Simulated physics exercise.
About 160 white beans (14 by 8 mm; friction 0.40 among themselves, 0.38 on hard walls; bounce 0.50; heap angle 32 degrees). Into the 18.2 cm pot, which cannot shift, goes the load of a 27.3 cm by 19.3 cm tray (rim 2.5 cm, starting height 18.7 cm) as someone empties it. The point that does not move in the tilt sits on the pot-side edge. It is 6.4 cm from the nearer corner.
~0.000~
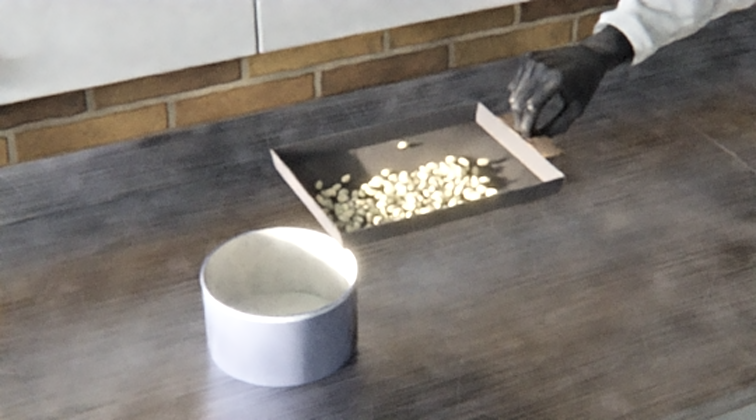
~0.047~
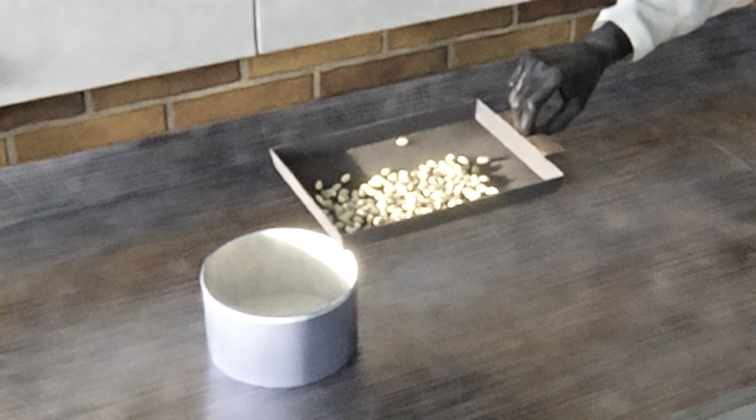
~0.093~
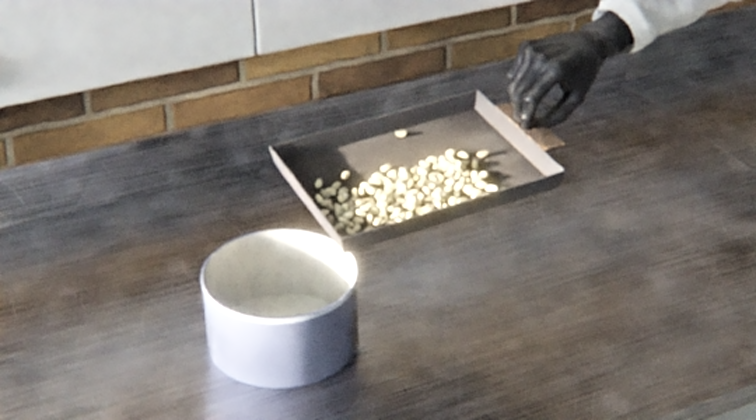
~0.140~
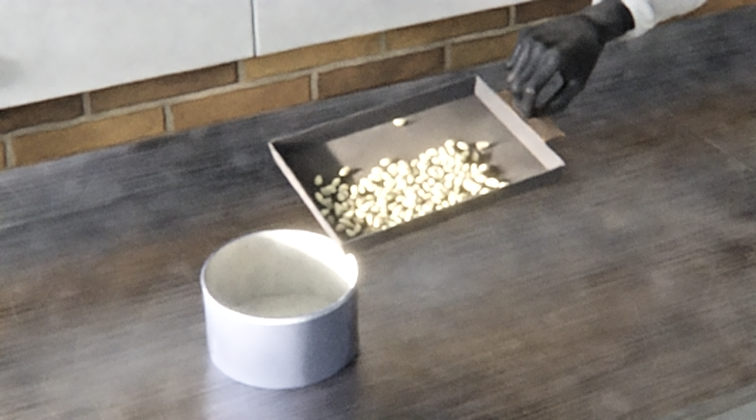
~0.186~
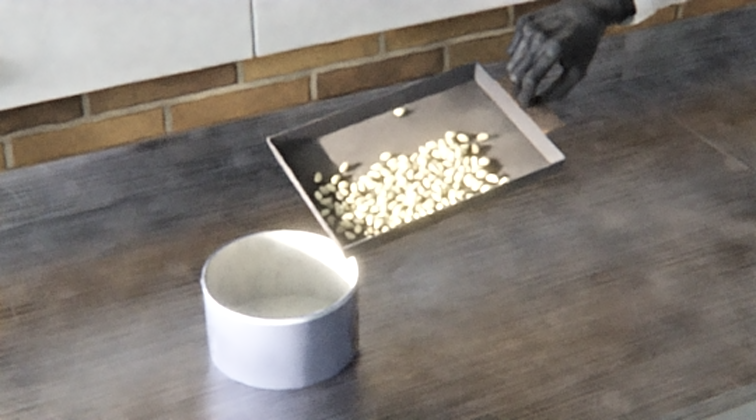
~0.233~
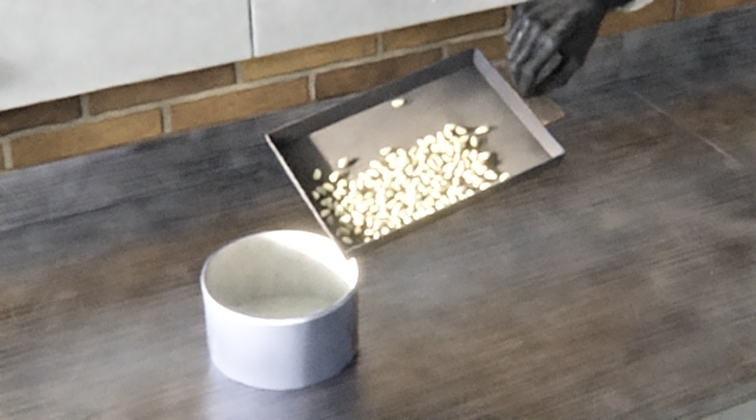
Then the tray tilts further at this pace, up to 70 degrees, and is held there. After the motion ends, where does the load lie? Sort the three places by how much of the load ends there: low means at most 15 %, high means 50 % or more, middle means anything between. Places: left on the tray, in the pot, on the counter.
Tray - middle, pot - low, counter - high.
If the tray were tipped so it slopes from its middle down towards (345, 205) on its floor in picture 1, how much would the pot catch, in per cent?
Near 25 percent, give or take.
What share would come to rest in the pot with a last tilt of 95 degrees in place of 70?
The pot would get around 0 per cent.
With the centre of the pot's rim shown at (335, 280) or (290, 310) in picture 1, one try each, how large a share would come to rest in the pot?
I'd say some 45 per cent for the first and some 50 per cent for the second.
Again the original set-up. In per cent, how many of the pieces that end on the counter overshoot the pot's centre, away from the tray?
I'd put it at close to 60 per cent.
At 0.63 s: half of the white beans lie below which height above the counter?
Around 22 cm up.
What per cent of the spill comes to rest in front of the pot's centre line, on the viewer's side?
Roughly 100 percent of the spill.
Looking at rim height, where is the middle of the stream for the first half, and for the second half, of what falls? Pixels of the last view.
First half close to (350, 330), second half close to (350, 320).
After 0.47 s, tilt 45 degrees; the tray holds 100 %, the pot 0 %.
After 0.63 s, tilt 62 degrees; the tray holds 100 %, the pot 0 %.
After 0.91 s, tilt 70 degrees; the tray holds 85 %, the pot 0 %.
By 2.7 s all is still; tray 35 %, pot 0 %, counter 65 %.
